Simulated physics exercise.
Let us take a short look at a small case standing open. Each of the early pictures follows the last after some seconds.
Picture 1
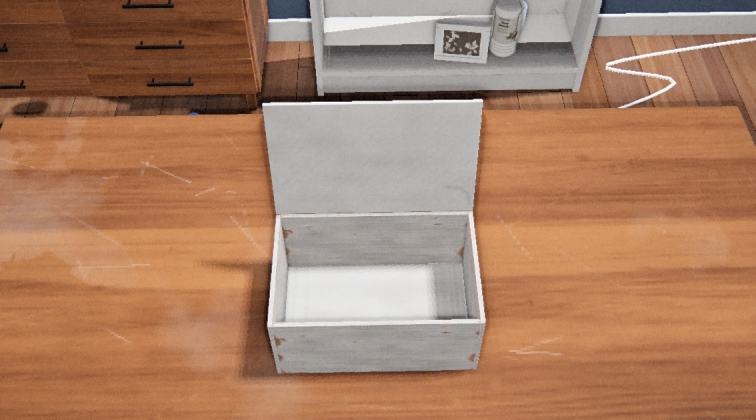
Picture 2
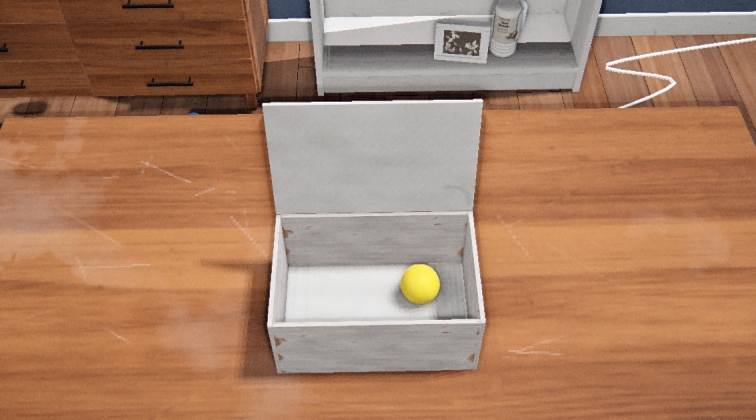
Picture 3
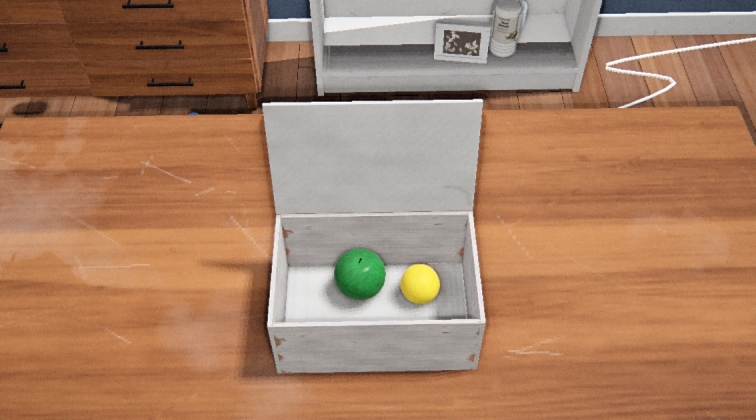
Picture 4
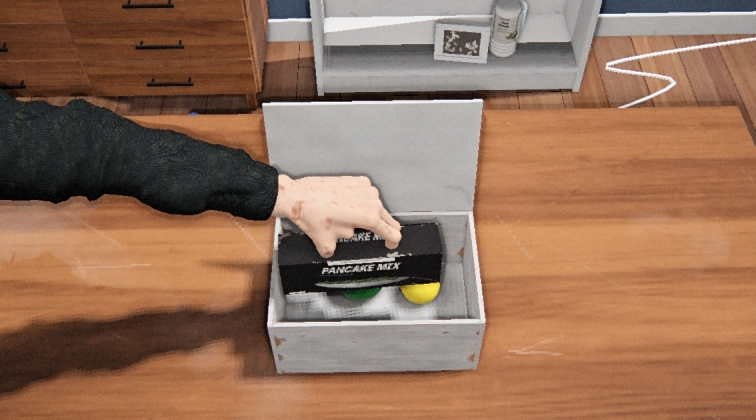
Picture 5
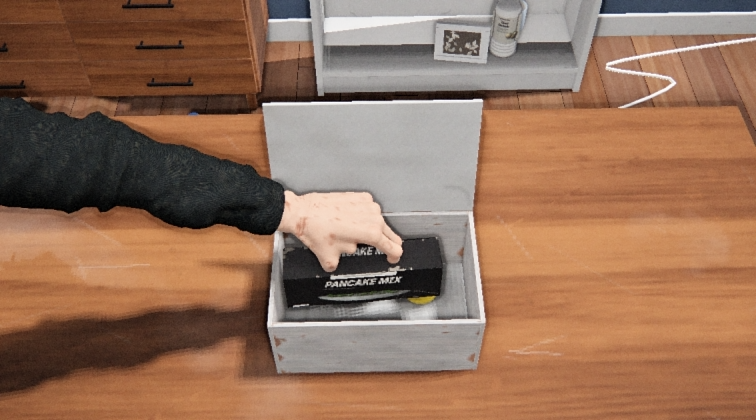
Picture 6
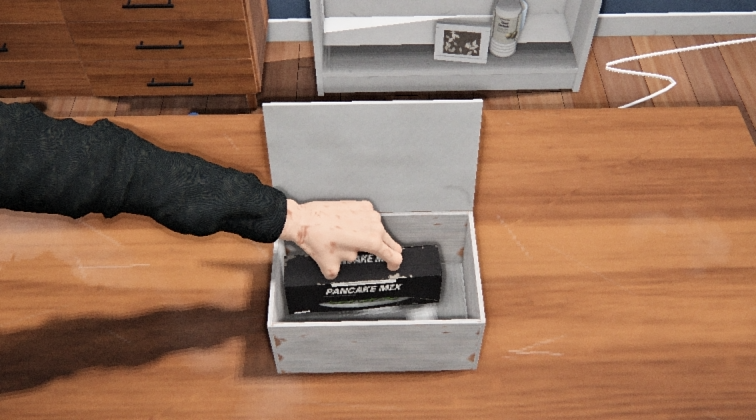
A hand in a dark sleeve reached in from the left and lowered a black pancake mix carton into an open white box, where a yellow ball and then a green apple had appeared.
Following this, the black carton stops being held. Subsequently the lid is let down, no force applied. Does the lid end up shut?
Yep, the box gets its lid on.
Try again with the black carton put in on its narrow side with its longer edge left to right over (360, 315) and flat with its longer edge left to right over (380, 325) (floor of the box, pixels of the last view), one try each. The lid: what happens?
First time it drops into place, and next time it drops into place.
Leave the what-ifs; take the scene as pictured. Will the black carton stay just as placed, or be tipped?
As it turns out, it keeps its original angle.
Then, 0.90 s on from there, lid starting down; black carton shifted a little near (366, 329); yellow lemon shifted a little.
Then, 1.60 s on from there, lid 59° above the rim; black carton shifted a little near (366, 329); yellow lemon shifted a little.
Then, 2.10 s on from there, lid 20° above the rim; black carton shifted a little near (366, 329); yellow lemon shifted a little.
In the end, lid shut; moved from the start, black carton; the other 2 unmoved. At the end, from the last picture's camera, black carton near (366, 329).
